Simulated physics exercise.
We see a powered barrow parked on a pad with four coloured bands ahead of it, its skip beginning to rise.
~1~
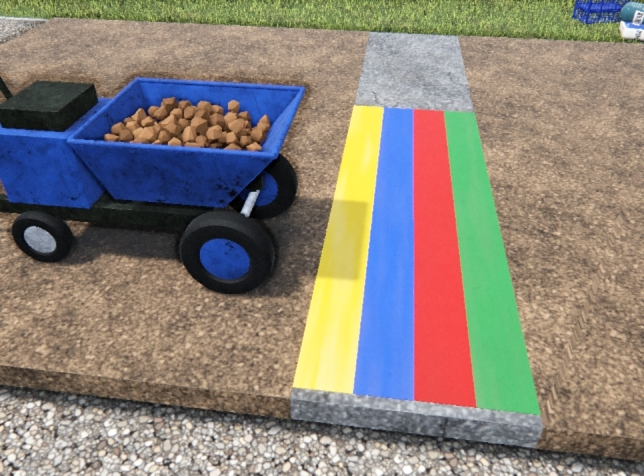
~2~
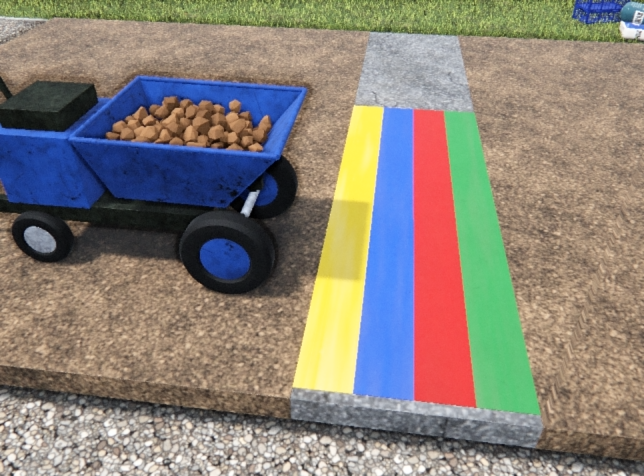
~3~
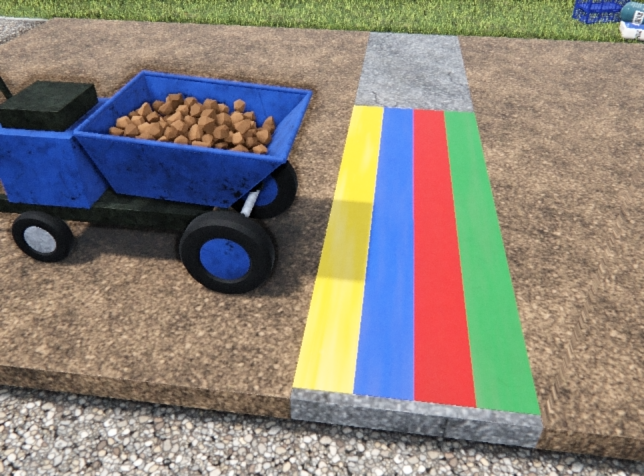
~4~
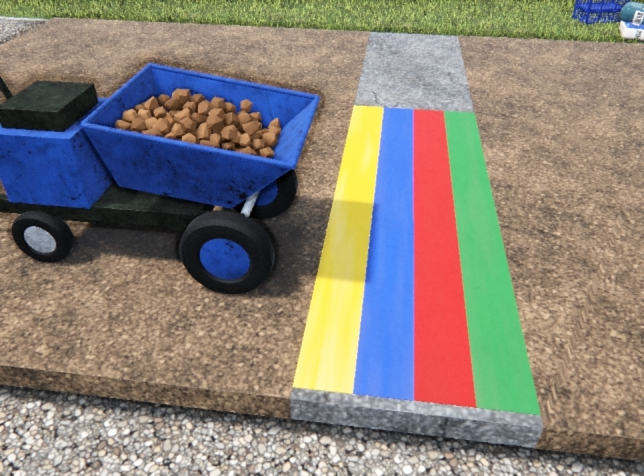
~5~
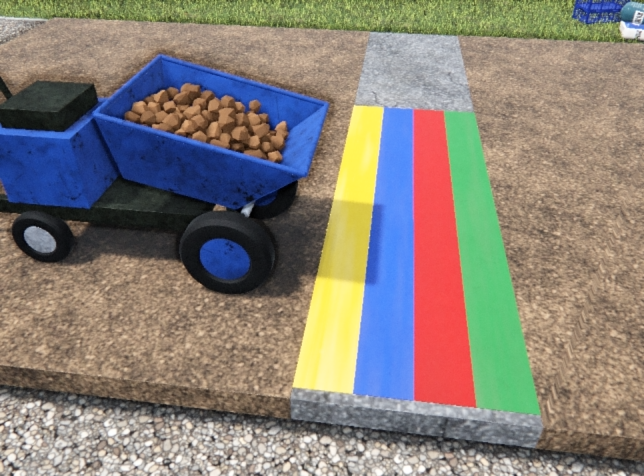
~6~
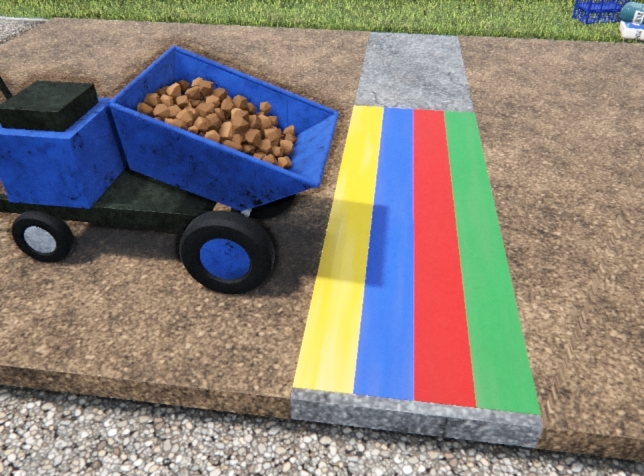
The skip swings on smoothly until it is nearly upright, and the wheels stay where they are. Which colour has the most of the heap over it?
Most lies over the blue band.
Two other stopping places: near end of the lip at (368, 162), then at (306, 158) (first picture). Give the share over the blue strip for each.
The first gives 0 %, the second 20 %.
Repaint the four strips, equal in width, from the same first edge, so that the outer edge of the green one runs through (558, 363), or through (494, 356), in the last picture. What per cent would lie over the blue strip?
First some 40, then 30 per cent.
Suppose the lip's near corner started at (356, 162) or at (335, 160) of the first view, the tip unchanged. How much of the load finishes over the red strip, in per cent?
About 30 and 40 per cent.
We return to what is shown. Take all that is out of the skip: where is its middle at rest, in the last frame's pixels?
Around (408, 257).
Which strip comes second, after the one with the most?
In second place: The strip in red.
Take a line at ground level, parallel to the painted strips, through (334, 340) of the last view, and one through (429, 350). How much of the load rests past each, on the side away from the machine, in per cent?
In turn 70 and 20 in a hundred.
Just after the last frame, skip tipped steeply; every one in the skip.
A moment on, skip tipped right over; the larger part in the skip; about a tenth over the blue strip; just a few falling.
Further on, skip tipped right over; roughly a third in the skip; just a few over the yellow strip; roughly a third over the blue strip; roughly a quarter over the red strip; about a tenth over the green strip; just a few off the paint.
When it is over, skip tipped right over; roughly a third in the skip; just a few over the yellow strip; roughly a third over the blue strip; roughly a quarter over the red strip; about a tenth over the green strip; just a few off the paint.
